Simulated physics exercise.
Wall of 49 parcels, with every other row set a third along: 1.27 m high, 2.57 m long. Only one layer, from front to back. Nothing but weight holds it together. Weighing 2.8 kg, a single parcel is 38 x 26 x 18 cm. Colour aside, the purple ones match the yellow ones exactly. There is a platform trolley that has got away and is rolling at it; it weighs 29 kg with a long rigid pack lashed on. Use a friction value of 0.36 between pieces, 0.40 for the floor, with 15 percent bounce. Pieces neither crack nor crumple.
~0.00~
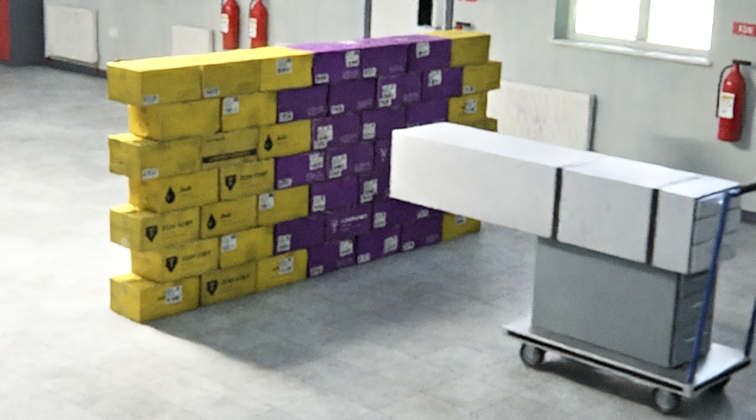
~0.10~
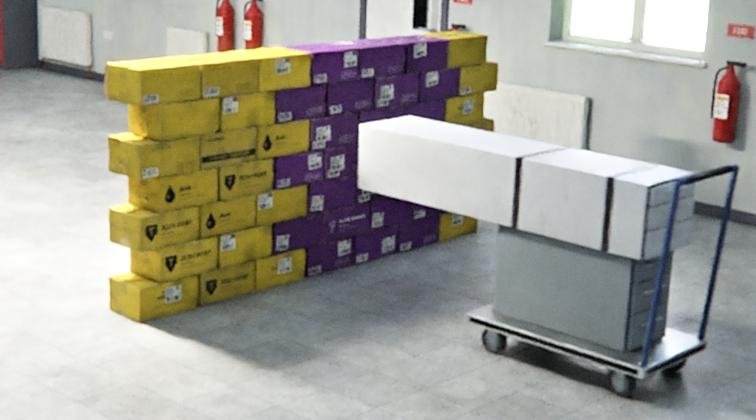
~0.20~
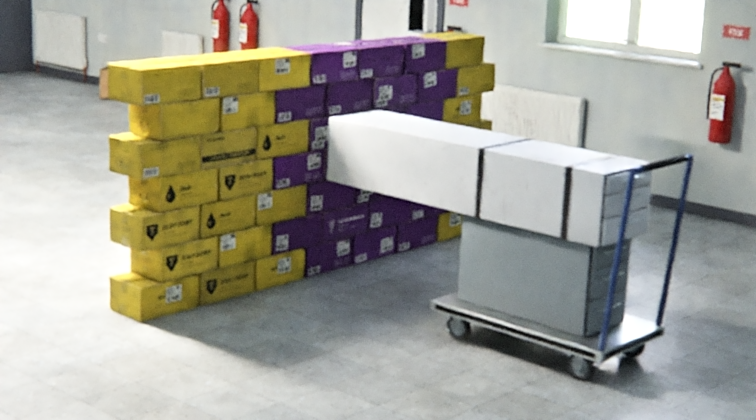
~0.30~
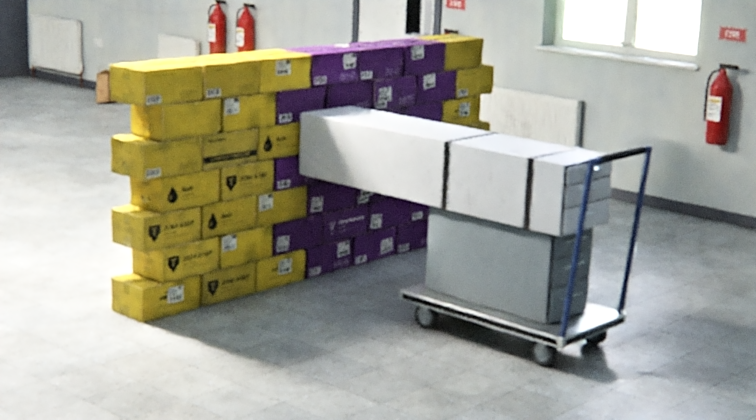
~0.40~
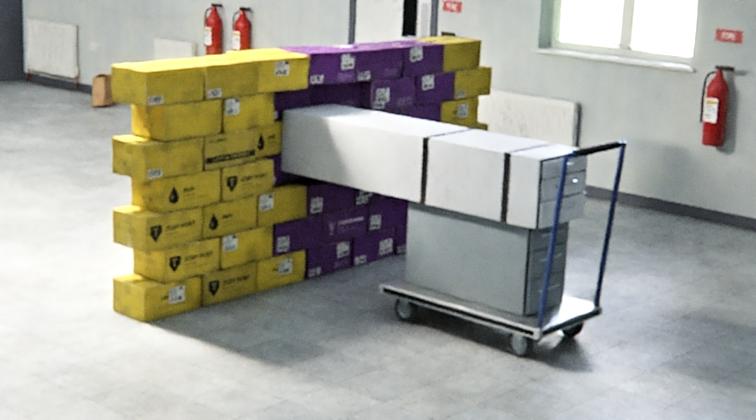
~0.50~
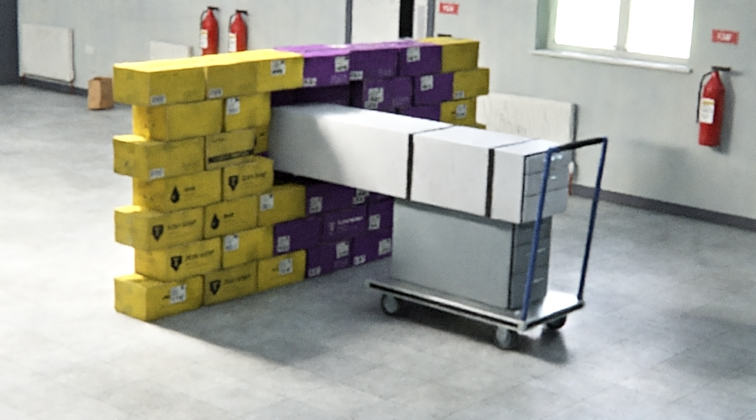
The clip opens on a wall of yellow and purple parcels, with a platform trolley carrying a long white load rolling leftward toward it, nobody pushing. The load closes the gap, meets the purple section and presses in, shoving several parcels back while the parcels along the top shift only slightly.
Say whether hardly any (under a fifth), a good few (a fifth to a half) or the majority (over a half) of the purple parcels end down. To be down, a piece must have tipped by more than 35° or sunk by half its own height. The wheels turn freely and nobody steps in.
A good few of them end down.
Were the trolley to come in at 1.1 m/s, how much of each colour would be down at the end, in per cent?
The yellow would finish 0 in a hundred down, the purple 0 in a hundred.
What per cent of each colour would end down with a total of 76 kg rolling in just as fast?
The split would be yellow 10, then purple 40 per cent.
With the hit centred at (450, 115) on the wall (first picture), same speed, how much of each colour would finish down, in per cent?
That would leave yellow at 20 % and purple at 20 %.
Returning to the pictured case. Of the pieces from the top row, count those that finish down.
Count: 5.
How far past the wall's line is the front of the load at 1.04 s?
It has gone roughly 50 centimetres beyond.
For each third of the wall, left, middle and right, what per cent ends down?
20, 60 and 10 per cent, from left to right.
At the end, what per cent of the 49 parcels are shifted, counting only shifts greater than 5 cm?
Displaced: 30 %.
After 0.72 s, load 34 cm past the wall's line, still rolling; none of the 24 purple parcels down (0 of 49 in all colours); top purple parcel 6° from how it stood; top yellow parcel 17 cm from its place.
After 1.04 s, load 49 cm past the wall's line, still rolling; 6 of the 24 purple parcels down (7 of 49 in all colours); top purple parcel 19° from how it stood; top yellow parcel 25° from how it stood.
After 1.38 s, load 62 cm past the wall's line, still rolling; 10 of the 24 purple parcels down (14 of 49 in all colours); top purple parcel 72° from how it stood, 18 cm lower; top yellow parcel on its side.
After 1.74 s, load 74 cm past the wall's line, still rolling; 10 of the 24 purple parcels down (14 of 49 in all colours); top purple parcel on its side; top yellow parcel on its side.
In the end (2.8 s), load 82 cm past the wall's line, stopped; 10 of the 24 purple parcels down (14 of 49 in all colours); top purple parcel on its side; top yellow parcel on its side. That is 42 per cent. From the last view, middles, top purple parcel near (343, 178), top yellow parcel near (132, 201).
